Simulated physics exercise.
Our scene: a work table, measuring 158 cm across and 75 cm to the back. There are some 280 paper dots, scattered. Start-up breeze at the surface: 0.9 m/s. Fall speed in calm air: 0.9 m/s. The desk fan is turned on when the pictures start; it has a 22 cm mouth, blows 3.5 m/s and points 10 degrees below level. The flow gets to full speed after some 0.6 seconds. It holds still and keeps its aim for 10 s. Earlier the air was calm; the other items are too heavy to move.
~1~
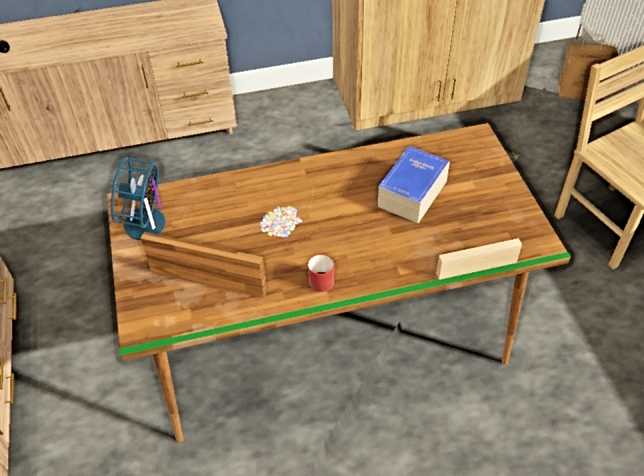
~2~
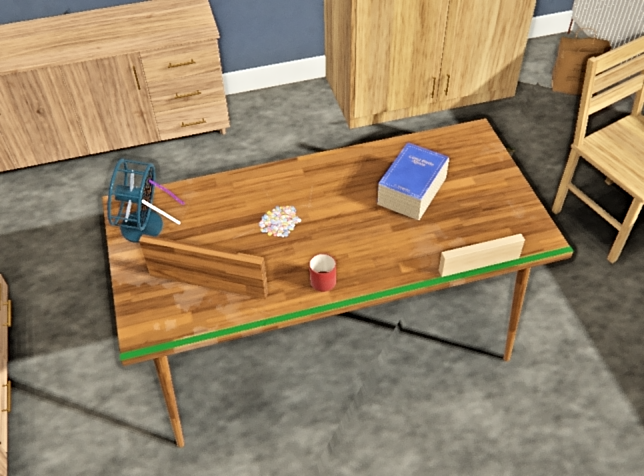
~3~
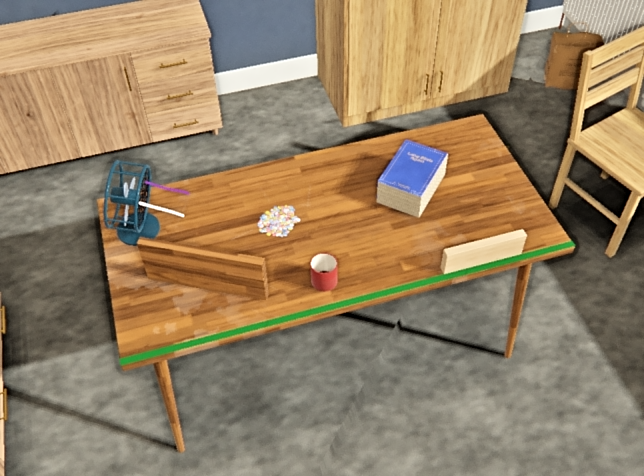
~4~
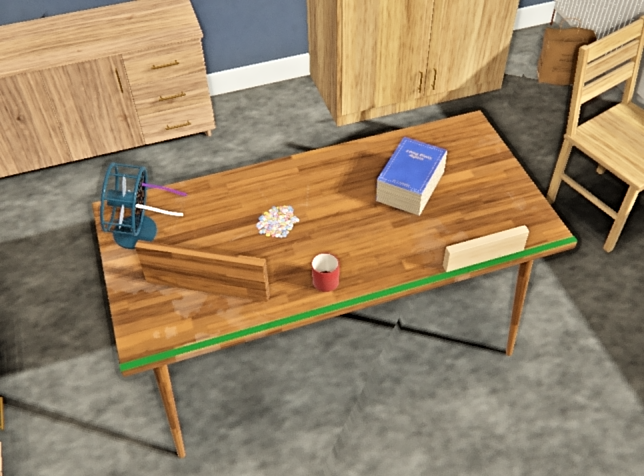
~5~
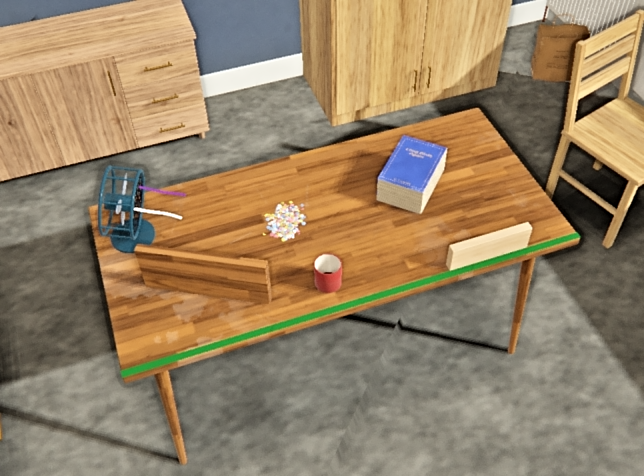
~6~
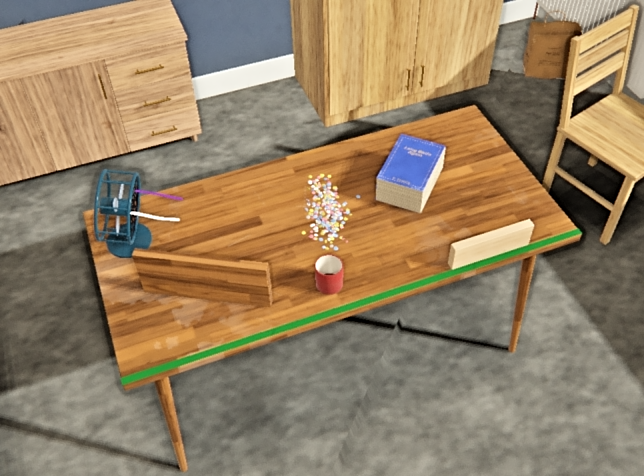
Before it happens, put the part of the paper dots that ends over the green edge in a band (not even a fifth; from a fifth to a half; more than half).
Watch, not one in five will wind up over that edge.
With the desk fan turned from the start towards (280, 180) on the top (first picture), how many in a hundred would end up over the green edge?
Result: Approx. 1 percent.
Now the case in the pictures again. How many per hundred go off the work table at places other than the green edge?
100 per cent.
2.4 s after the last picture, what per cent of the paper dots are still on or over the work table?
I'd say close to 5 % are still there.
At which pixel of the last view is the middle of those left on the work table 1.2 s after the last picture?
(481, 175), roughly.
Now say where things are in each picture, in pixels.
In the first picture, the middle of the paper dots is near (280, 222), none has stirred yet and the mouth of the desk fan is at (135, 193).
In the second picture, the middle of the paper dots is near (279, 221), none has stirred yet and the green edge is centred on (359, 303).
In the third picture, the middle of the paper dots is near (278, 221), none has stirred yet, the top of a mug is at (324, 263) and the top of a board is at (200, 251).
In the fourth picture, the middle of the paper dots is near (277, 221) and none has stirred yet.
In the fifth picture, the middle of the paper dots is near (284, 221), the farthest in sight from the desk fan is at (302, 205) and about 55 % have left their places.
In the sixth picture, the middle of the paper dots is near (329, 210), the farthest in sight from the desk fan is at (358, 197) and all have left their places.
Then, 1.2 s after the last picture the count stands so, 2 % are over the green edge; the middle of those still in play is near (481, 175).
Then, 2.4 s after the last picture the count stands so, 2 % are over the green edge.
Then, 4.7 s after the last picture the count stands so, 2 % are over the green edge.
Then, 9.2 s after the last picture, at the end, 2 % are over the green edge.
